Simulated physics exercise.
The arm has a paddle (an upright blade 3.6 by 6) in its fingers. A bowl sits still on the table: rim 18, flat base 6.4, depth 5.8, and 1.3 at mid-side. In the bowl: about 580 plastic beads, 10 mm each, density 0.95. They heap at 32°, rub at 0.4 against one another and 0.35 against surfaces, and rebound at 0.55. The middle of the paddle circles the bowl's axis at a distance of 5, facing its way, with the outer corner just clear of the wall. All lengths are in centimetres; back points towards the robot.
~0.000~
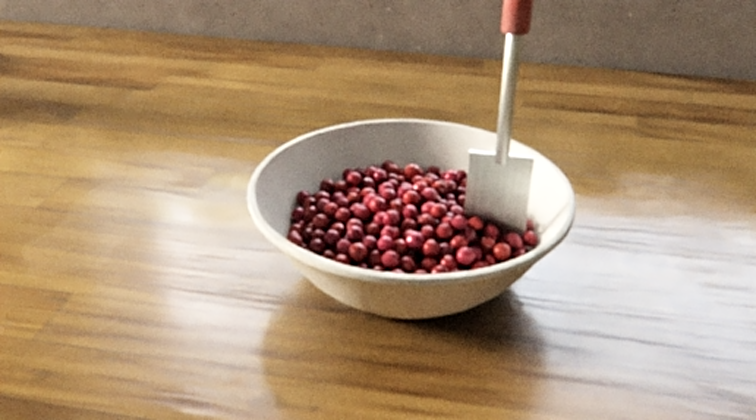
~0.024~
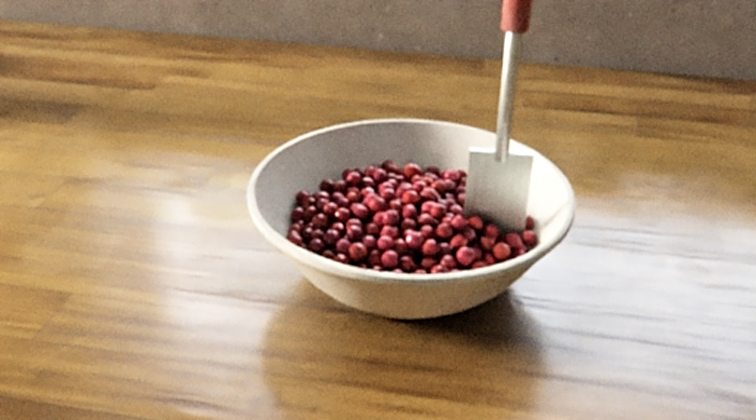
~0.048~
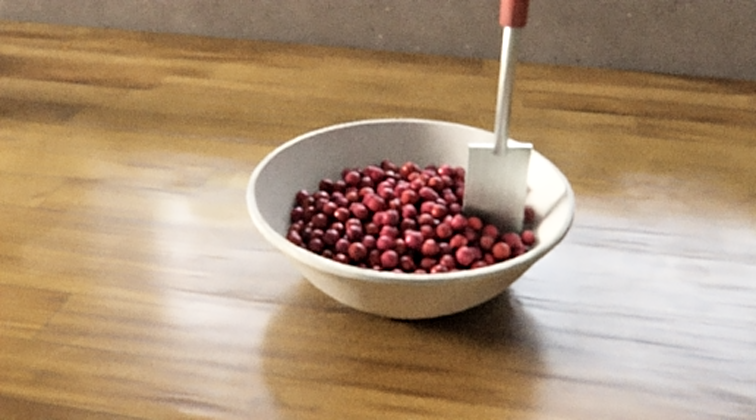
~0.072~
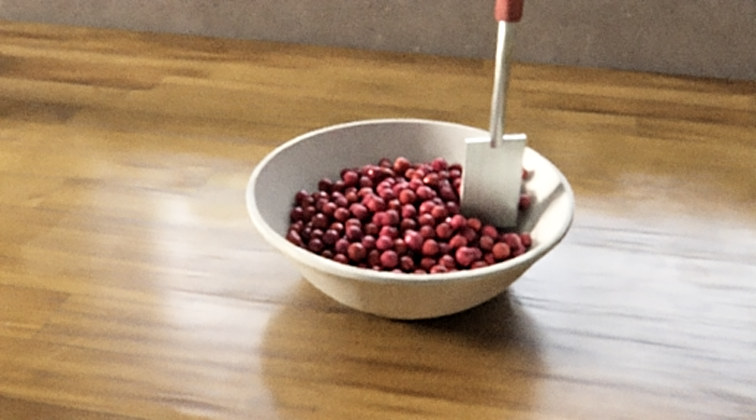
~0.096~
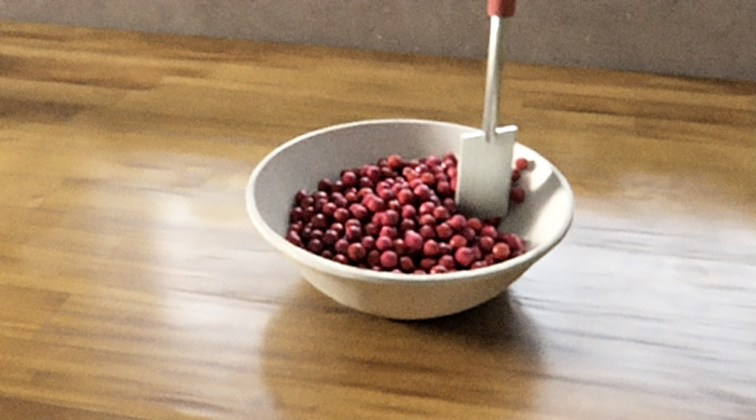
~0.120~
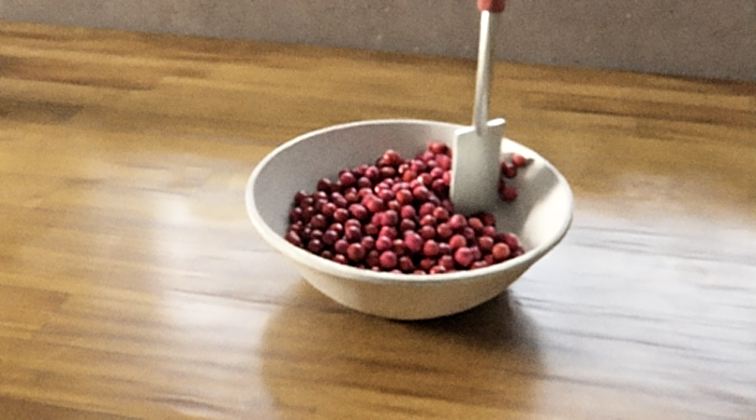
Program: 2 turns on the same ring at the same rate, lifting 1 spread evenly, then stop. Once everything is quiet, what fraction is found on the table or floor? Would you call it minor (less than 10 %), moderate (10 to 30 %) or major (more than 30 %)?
I would call it moderate.
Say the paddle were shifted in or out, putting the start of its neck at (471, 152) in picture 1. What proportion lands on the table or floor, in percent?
About 0 percent ends up on the table or floor.
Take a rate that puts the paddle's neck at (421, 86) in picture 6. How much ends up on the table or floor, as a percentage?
It comes to around 35 percent.
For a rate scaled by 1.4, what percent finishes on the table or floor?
Close to 25 in a hundred.
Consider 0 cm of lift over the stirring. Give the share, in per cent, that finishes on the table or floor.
Around 25 %.
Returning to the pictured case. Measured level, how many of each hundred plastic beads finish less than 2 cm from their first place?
Around 30 in a hundred, roughly.
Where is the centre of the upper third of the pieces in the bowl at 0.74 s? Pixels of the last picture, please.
About (485, 232) in the last picture.
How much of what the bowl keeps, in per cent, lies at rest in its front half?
About 45 per cent.
After 0.74 s, 310° round, highest piece 7 above the table; 526 in the bowl, 52 on the table or floor, 6 in flight or on the tool.
After 1.36 s, 218° round, highest piece 7 above the table; 489 in the bowl, 94 on the table or floor, 1 in flight or on the tool.
After 1.87 s, 0° round, highest piece 5 above the table; 483 in the bowl, 101 on the table or floor.
After 2.57 s, 0° round, highest piece 5 above the table; 483 in the bowl, 101 on the table or floor.
At rest, 483 in the bowl, 101 on the table or floor. That is 17 % on the table or floor.
